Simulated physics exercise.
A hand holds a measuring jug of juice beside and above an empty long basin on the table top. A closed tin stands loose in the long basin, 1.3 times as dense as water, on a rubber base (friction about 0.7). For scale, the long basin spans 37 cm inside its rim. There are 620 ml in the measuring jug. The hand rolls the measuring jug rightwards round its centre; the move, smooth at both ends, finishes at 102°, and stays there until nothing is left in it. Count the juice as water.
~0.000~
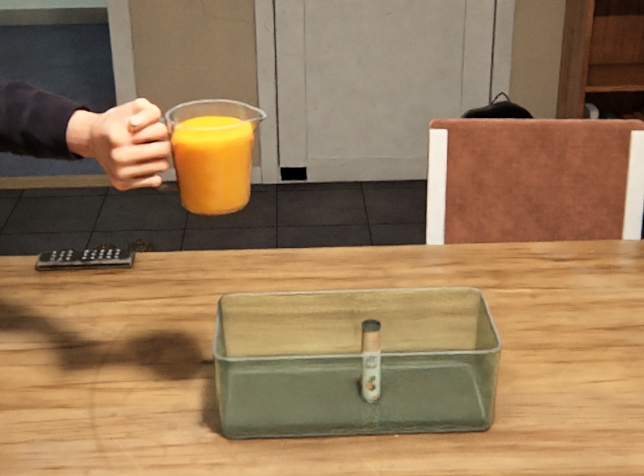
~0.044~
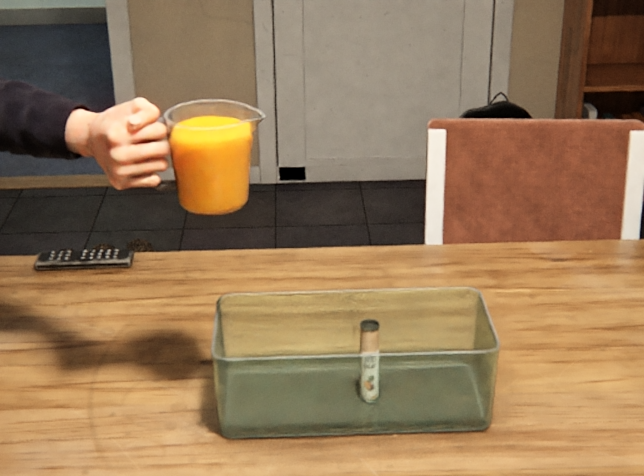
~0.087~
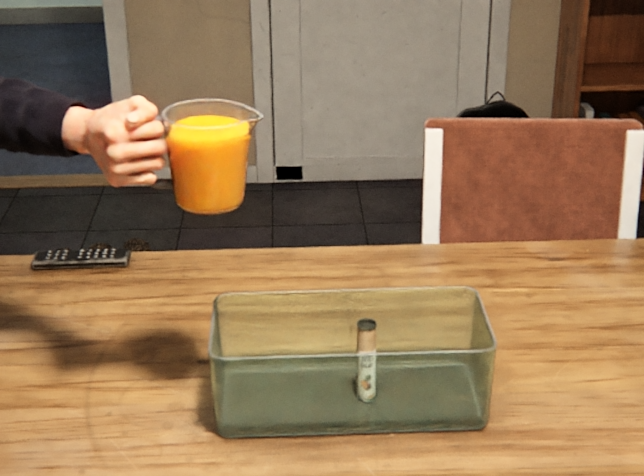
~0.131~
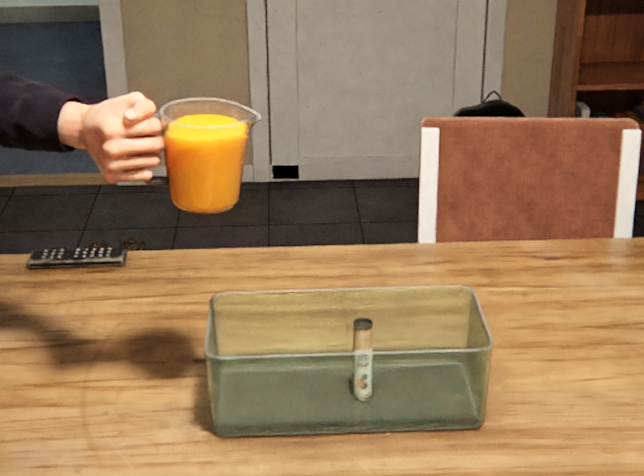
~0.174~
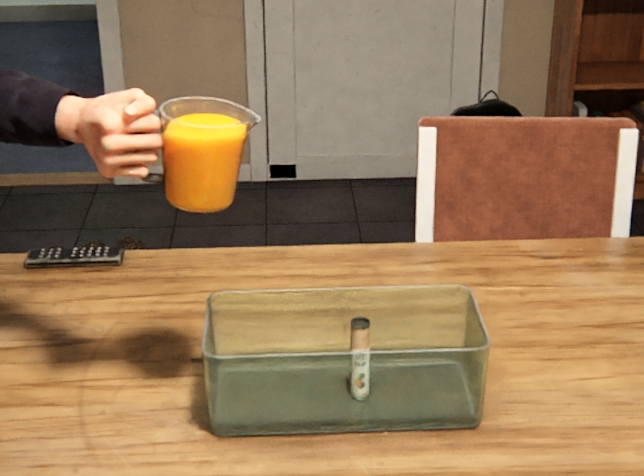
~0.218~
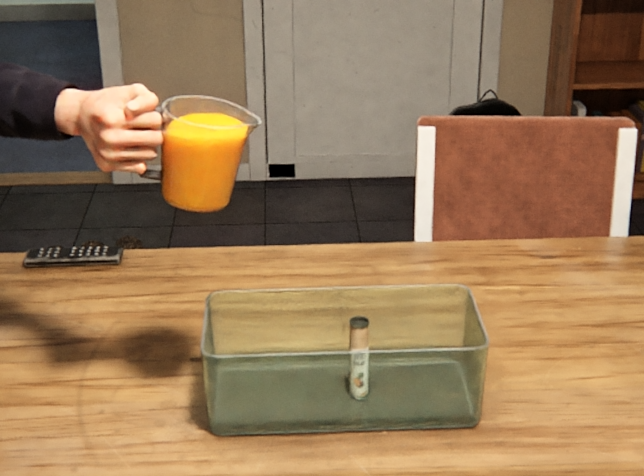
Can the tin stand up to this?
The tin falls.
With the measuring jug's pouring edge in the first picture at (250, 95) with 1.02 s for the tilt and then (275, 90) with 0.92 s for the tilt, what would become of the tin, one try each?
First it keeps standing; then it falls.
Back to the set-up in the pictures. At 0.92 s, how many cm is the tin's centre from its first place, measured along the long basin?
Some 2 cm.
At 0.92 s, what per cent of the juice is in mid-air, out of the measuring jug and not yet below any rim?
Near 32 in a hundred.
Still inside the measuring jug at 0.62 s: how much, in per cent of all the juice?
Near 80 in a hundred.
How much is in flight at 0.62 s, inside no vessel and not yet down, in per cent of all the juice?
About 20 per cent.
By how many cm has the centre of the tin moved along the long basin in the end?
About 9.0 cm.
After 0.62 s the tilt is 65° and 80 per cent is still to pour; the tin stands where it began.
After 0.92 s the tilt is 97° and 26 per cent is still to pour; the tin stands 2 cm from where it began.
After 1.22 s the tilt is 102° and 2 per cent is still to pour; the tin leans 35°.
After 1.56 s the tilt is 102° and 0 per cent is still to pour; the tin lies on its side.
In the end the tin lies on its side.
